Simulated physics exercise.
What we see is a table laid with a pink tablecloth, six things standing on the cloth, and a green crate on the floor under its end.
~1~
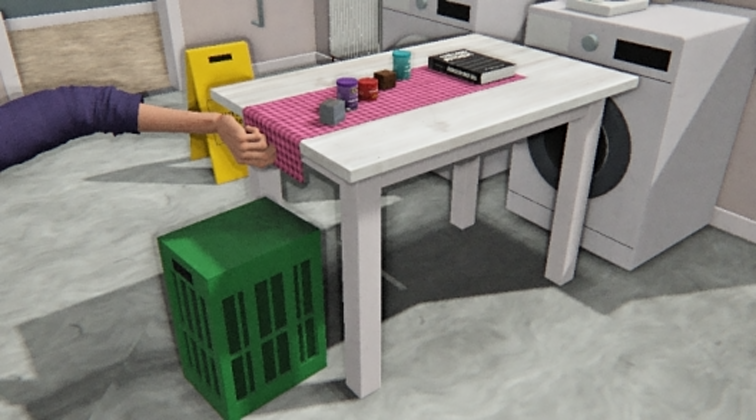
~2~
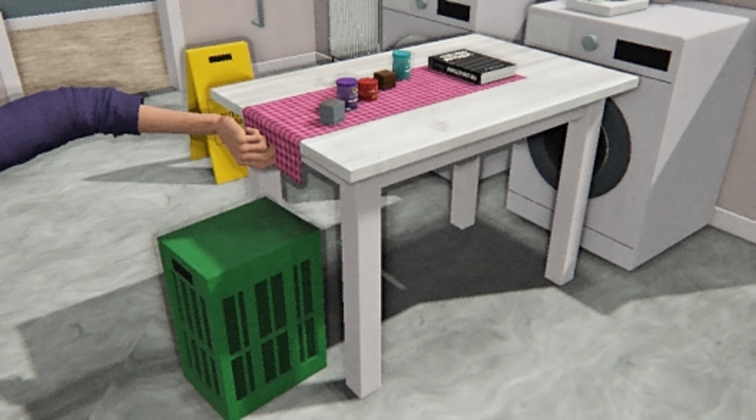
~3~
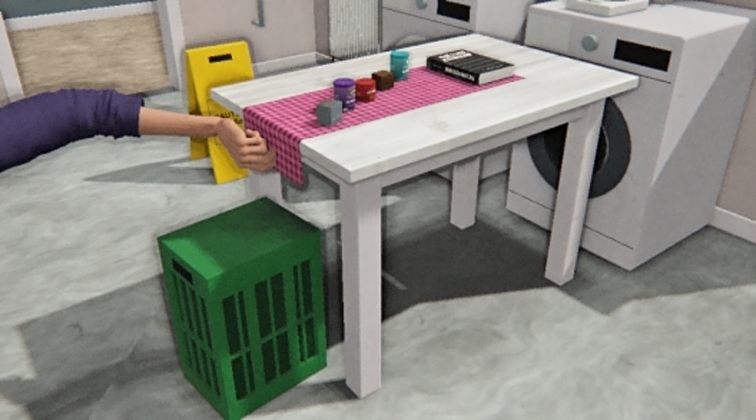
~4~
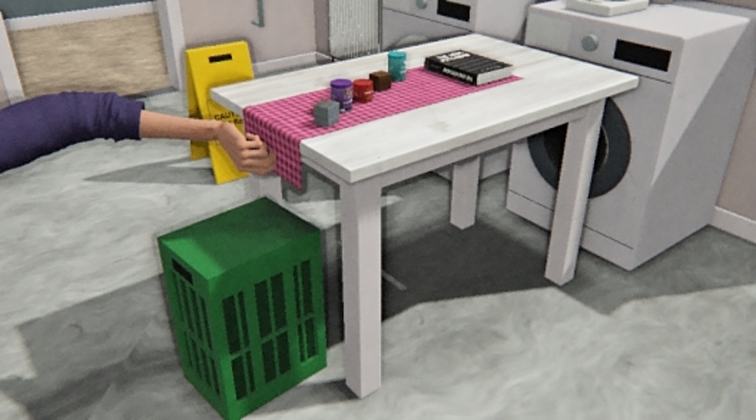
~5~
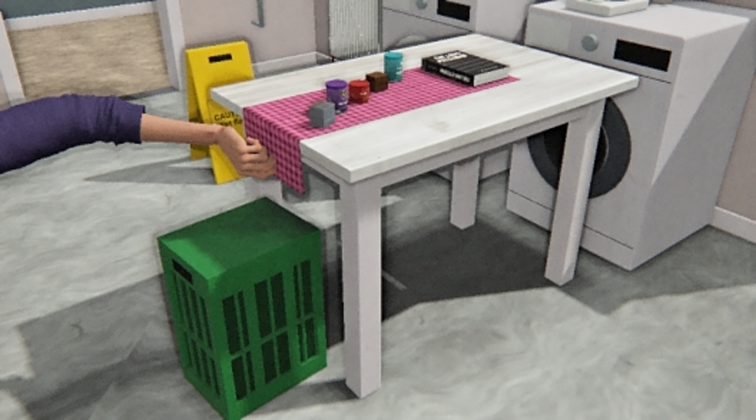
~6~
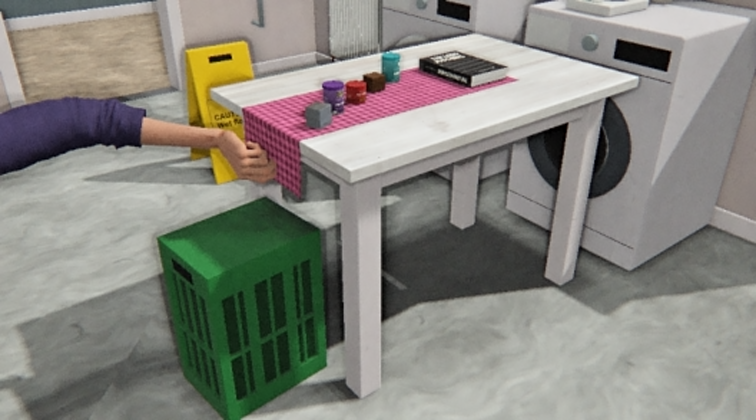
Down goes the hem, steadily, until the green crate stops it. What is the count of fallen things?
It carries off one.
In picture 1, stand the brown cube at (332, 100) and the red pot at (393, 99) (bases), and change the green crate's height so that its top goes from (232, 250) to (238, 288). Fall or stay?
The brown cube drops off, the red pot keeps its place on top.
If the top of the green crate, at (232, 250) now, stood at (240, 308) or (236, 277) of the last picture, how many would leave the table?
In that case 3 and 2.
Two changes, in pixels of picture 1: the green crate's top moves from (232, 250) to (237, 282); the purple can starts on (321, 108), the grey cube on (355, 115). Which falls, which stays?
The purple can is carried off; the grey cube tumbles off.
A little later, hem near (275, 204); all still up.
Next, hem on the crate; grey cube gone.
When it is over, hem on the crate; grey cube gone. The answer is one.
